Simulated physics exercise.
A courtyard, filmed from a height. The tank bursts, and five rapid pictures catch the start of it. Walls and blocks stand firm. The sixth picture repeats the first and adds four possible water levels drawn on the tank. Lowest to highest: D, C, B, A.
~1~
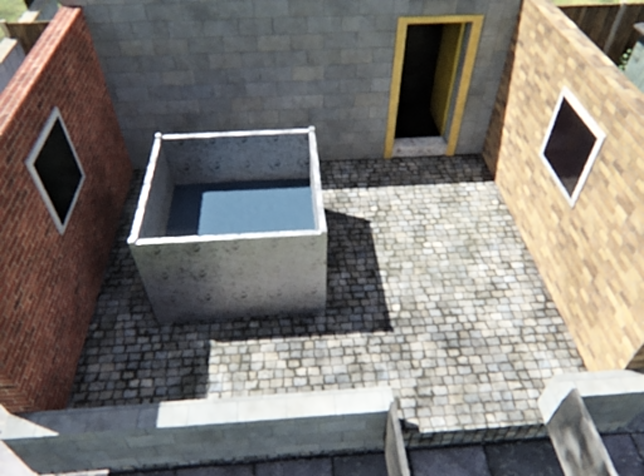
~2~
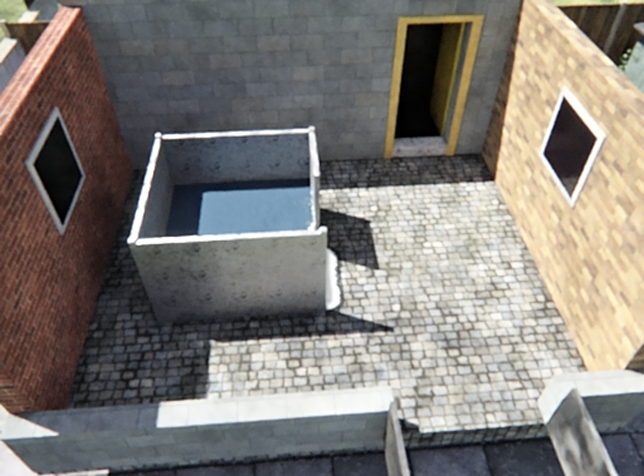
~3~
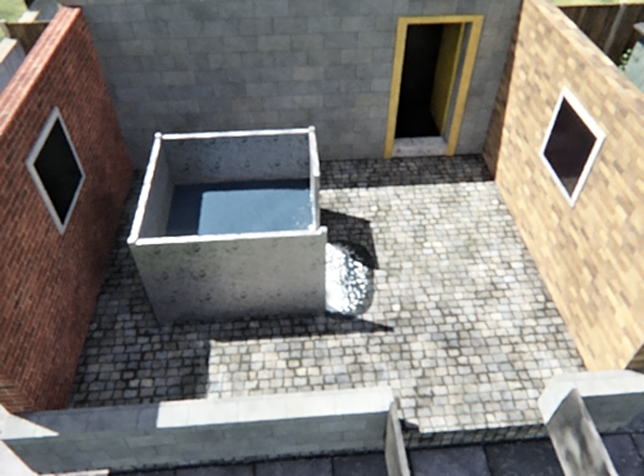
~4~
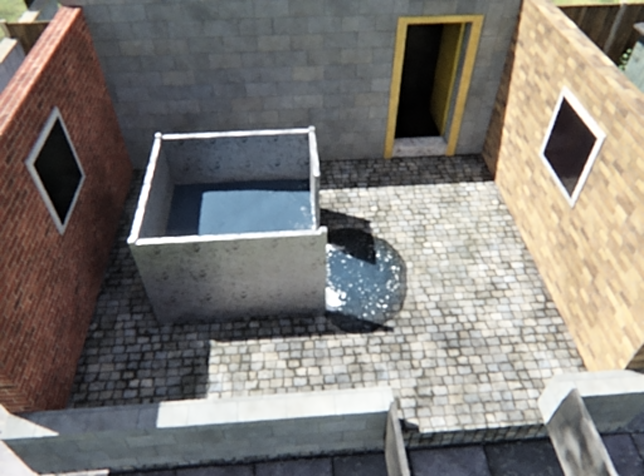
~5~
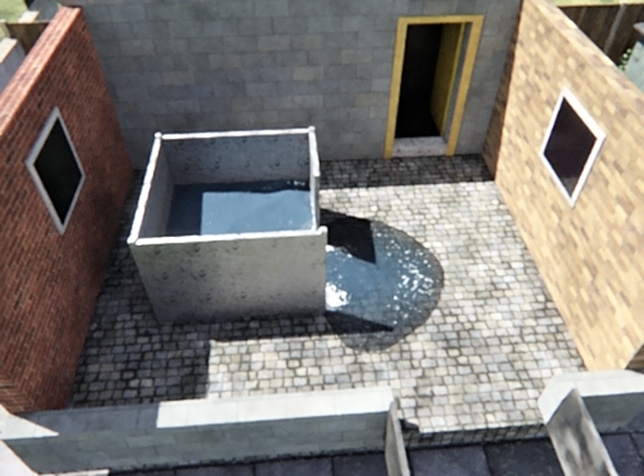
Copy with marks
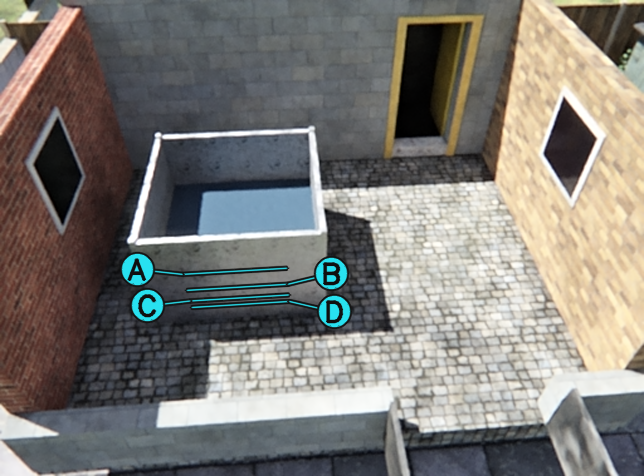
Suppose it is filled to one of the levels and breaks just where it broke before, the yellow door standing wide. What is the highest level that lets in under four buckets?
That is level A.
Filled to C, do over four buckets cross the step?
No, not at all.
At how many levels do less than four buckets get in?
All four.
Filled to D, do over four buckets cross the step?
No, that is safe.
On the marked copy, A at (234, 271); B at (237, 287); C at (239, 297); D at (240, 304); from the bottom up D, C, B, A.
If A is chosen, a bucket or two gets in.
If B is chosen, nothing gets over.
If C is chosen, nothing gets over.
If D is chosen, nothing gets over.
